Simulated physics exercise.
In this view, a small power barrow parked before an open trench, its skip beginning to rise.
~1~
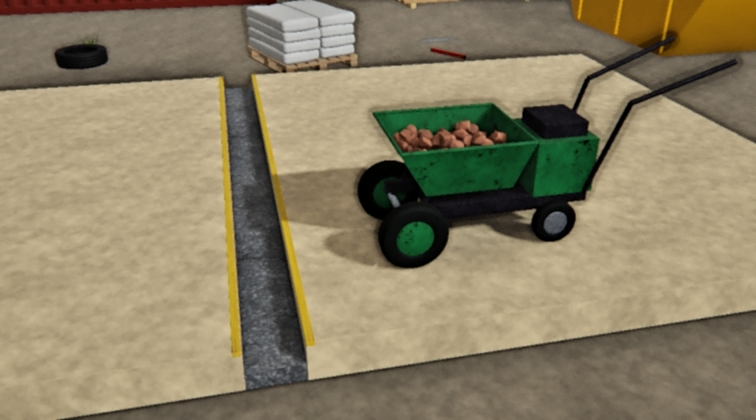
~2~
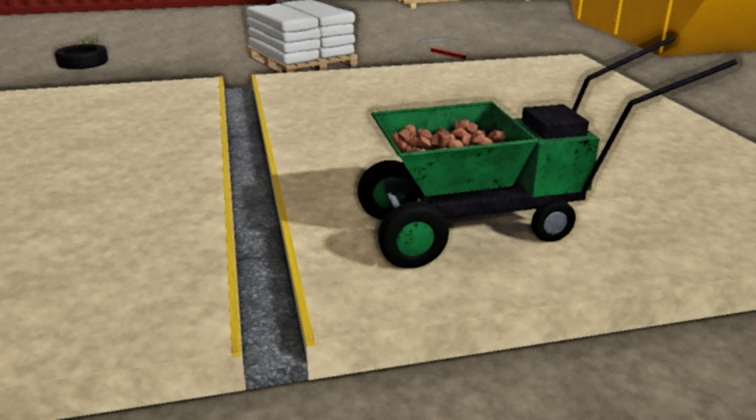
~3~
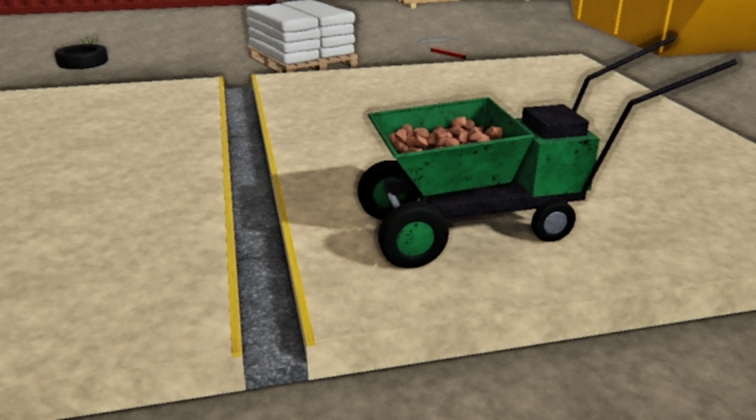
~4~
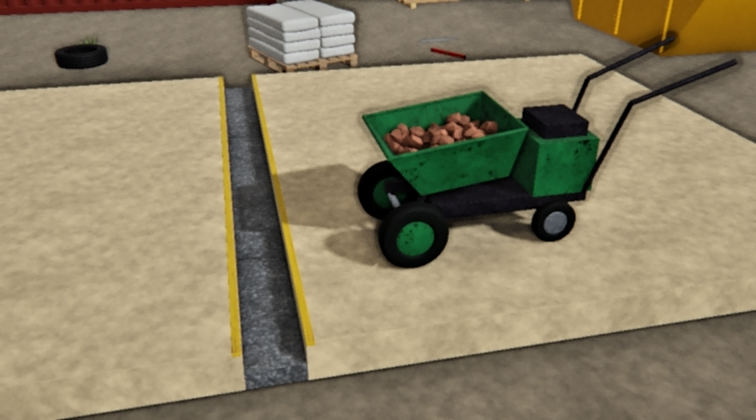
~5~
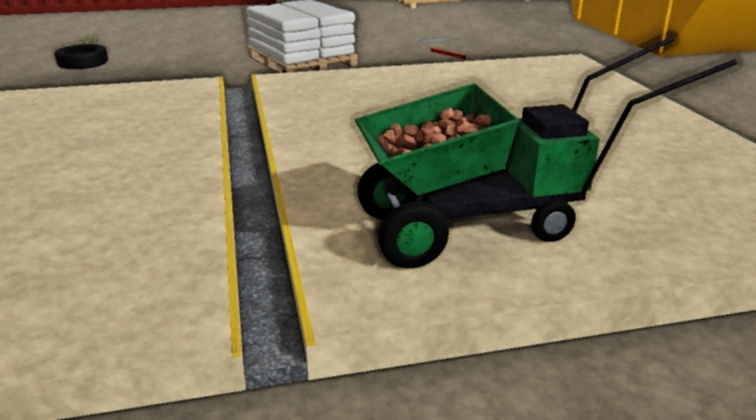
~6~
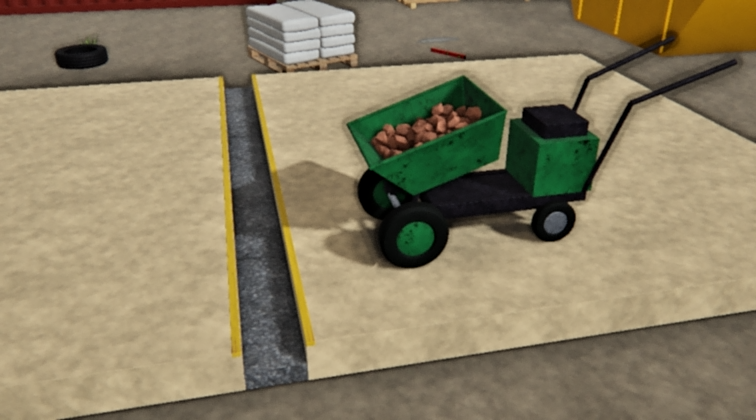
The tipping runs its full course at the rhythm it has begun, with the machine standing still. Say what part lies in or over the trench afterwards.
Mostly in.
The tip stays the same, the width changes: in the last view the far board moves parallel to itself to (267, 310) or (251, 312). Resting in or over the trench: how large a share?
About 40 and 60 per cent.
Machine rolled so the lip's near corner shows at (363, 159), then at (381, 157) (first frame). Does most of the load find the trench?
In turn: Above a half; over half.
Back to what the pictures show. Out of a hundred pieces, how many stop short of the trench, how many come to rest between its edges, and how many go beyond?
Short 25 %, between 75 %, beyond 0 %.
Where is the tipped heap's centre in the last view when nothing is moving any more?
Near (275, 261), more or less.
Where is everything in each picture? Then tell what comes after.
Lip of the skip at (401, 155), level; top of the load at (445, 149), lumps of rubble; first edge of the trench at (303, 305); far edge at (234, 314), the trench over half as wide as the skip, and shallow for its width, in the first frame.
Lip of the skip at (400, 156), level; top of the load at (464, 143), in the second frame.
Lip of the skip at (396, 157), tipped barely; top of the load at (461, 141), in the third frame.
Lip of the skip at (389, 159), tipped a little; top of the load at (456, 138), in the fourth frame.
Lip of the skip at (381, 163), tipped a little; top of the load at (461, 125), in the fifth frame.
Lip of the skip at (371, 168), tipped clearly; top of the load at (465, 124); first edge of the trench at (303, 305); far edge at (234, 314), in the sixth frame.
Soon after the last picture, skip tipped steeply; all in the skip.
A little later, skip tipped right over; most in the skip; a small part short of the trench; a small part in or heaped over the trench; a small part falling.
Later still, skip tipped right over; a small part in the skip; about a quarter short of the trench; about two thirds in or heaped over the trench.
By the end, skip tipped right over; a stray few in the skip; about a quarter short of the trench; most in or heaped over the trench; none beyond it.
